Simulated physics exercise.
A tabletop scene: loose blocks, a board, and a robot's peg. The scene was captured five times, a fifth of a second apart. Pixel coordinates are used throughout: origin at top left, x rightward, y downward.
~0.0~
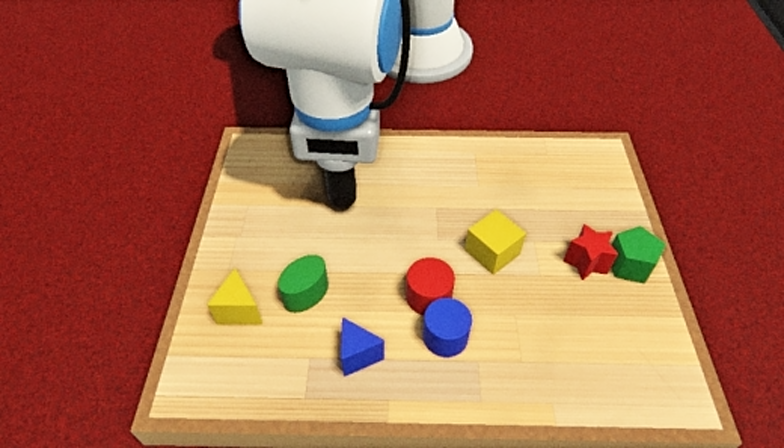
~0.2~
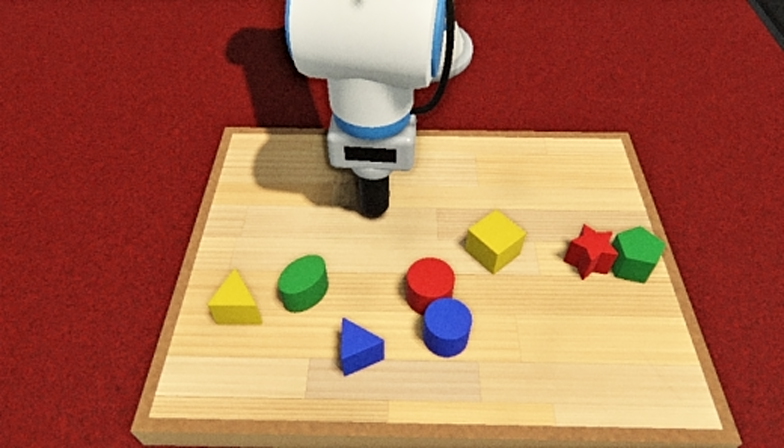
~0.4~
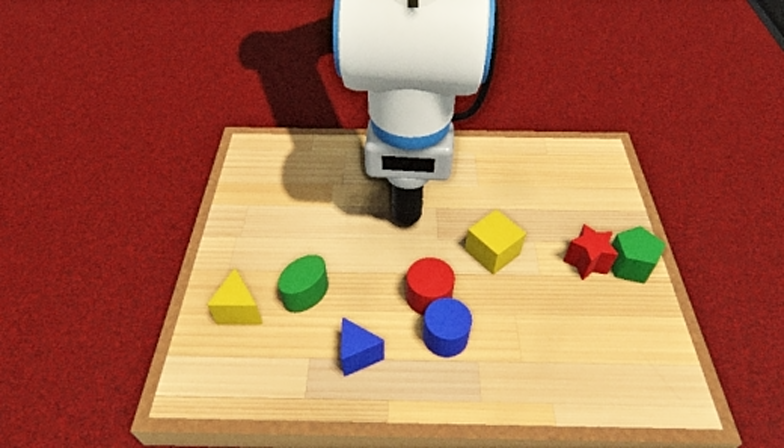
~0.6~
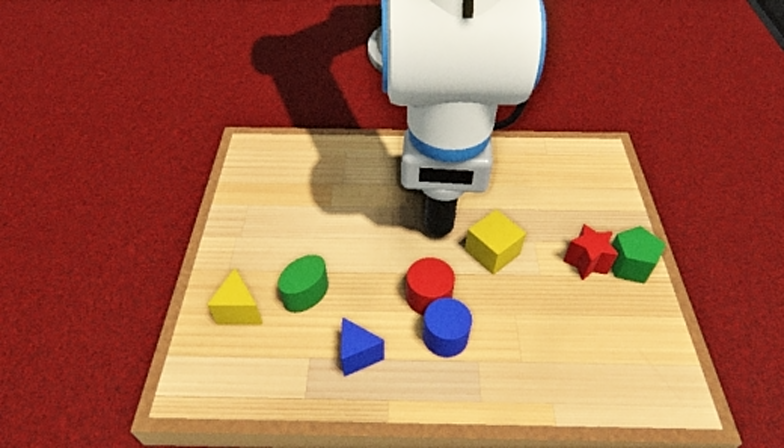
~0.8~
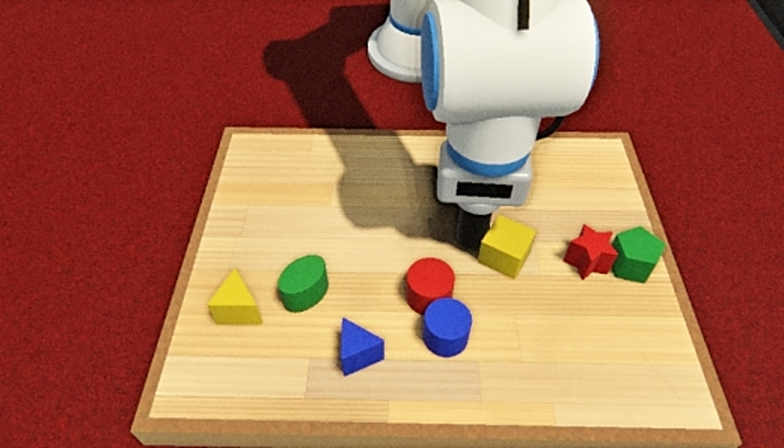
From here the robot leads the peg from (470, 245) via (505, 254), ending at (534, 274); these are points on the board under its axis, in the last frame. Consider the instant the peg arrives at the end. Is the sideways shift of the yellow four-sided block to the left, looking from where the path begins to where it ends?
In short: Yes.
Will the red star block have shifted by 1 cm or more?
Yes.
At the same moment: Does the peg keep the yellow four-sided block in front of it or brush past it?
The peg still pushes it.
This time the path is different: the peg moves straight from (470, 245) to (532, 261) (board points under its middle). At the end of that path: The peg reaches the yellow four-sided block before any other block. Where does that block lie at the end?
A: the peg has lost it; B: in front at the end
I choose B.
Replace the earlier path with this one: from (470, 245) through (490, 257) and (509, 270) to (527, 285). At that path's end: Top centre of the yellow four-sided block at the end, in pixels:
Close to (566, 252).
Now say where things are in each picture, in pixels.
The first frame shows lower end of the peg (343, 198), tops of blocks, red disc (431, 276), yellow four-sided block (497, 231), red star block (596, 241), green pentagon (642, 244).
The second frame shows peg (375, 206), blocks as before.
The third frame shows peg (407, 214), blocks as before.
The fourth frame shows peg (439, 225), blocks as before.
The fifth frame shows peg (472, 238), red disc (431, 276), yellow four-sided block (510, 236), red star block (596, 241), green pentagon (642, 244).
What follows on the original path. Halfway along, peg (508, 247); yellow four-sided block (547, 246).
At the end, peg (536, 267); red disc not moved; yellow four-sided block (580, 255), turned 40° anticlockwise; red star block (618, 240); green pentagon (659, 245).
